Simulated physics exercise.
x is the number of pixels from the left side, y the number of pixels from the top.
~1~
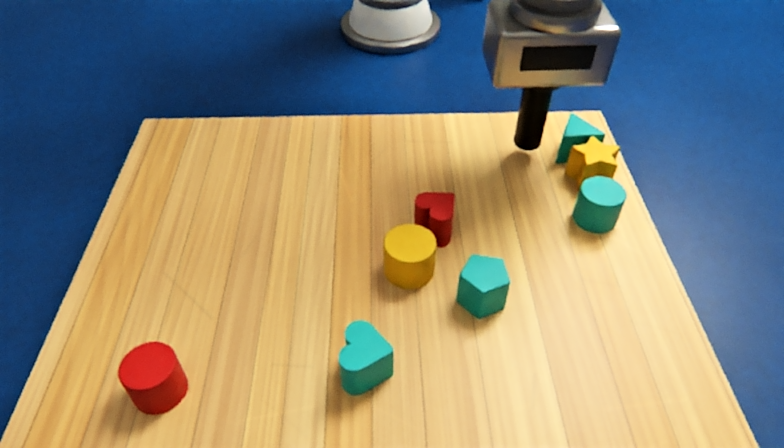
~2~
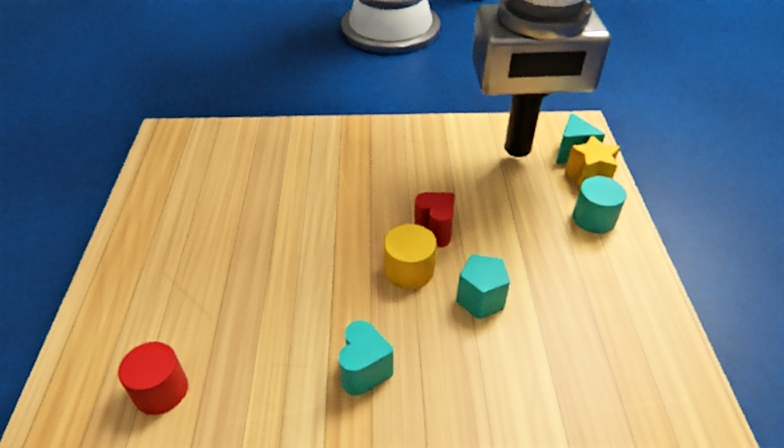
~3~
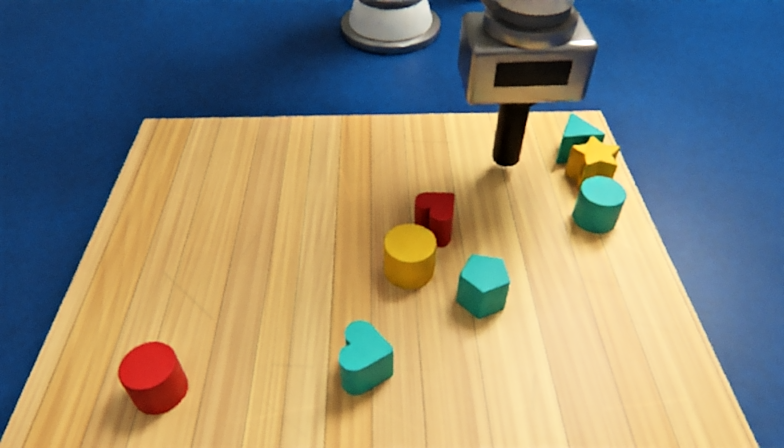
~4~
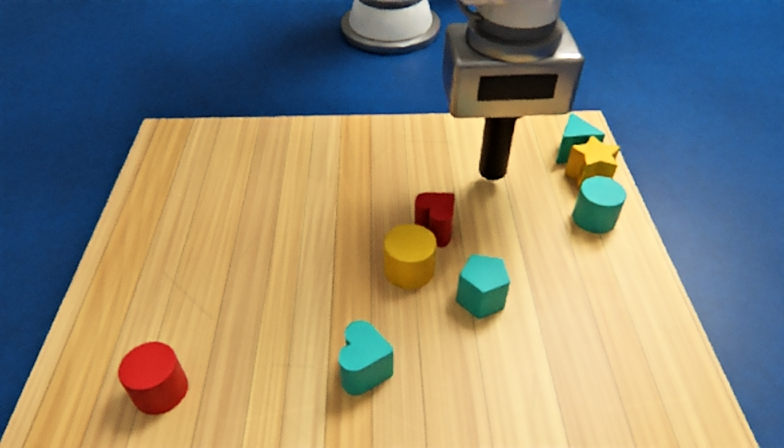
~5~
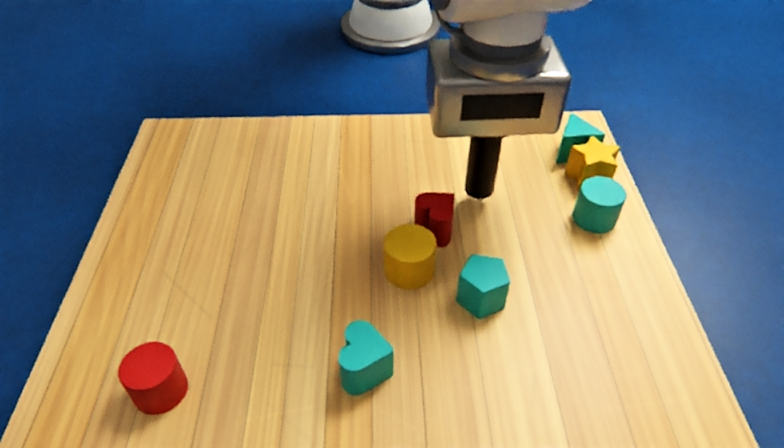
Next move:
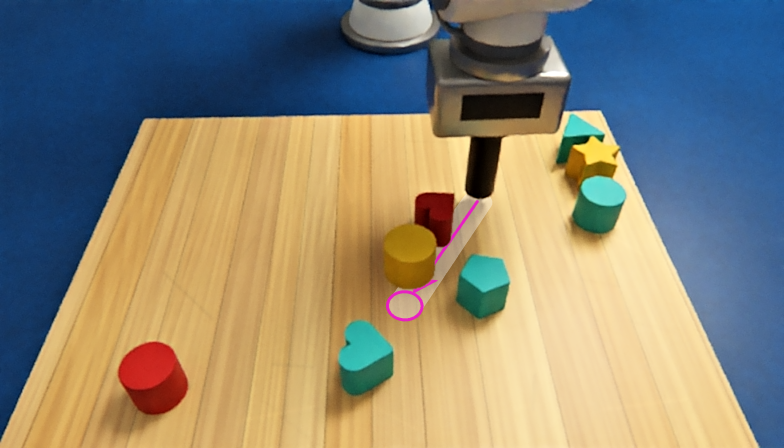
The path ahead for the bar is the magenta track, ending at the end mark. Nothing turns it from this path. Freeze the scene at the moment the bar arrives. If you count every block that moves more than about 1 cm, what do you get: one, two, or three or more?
I count two.
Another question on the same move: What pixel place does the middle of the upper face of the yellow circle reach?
I'd place it at (361, 268), taking the centre of its top.
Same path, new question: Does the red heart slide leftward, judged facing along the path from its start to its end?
No, that is not what happens.
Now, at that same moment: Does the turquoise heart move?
Final answer: No.
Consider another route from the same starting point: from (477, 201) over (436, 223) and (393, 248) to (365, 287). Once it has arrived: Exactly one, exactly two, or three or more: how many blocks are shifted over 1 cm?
Moved: 2.
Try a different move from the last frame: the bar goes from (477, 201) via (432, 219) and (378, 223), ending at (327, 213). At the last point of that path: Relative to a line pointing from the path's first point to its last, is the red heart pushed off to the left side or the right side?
It shifts to the left.
Path on the board, from (477, 201) to (405, 306).
On the path given first. One third of the way, bar at (457, 221); red heart at (423, 211).
Two thirds of the way, bar at (432, 256); yellow circle at (392, 252); red heart at (414, 211), turned 15° clockwise.
At the end, bar at (405, 294); turquoise heart in place; yellow circle at (361, 268); red heart at (414, 211), turned 15° clockwise; turquoise five-sided block in place.
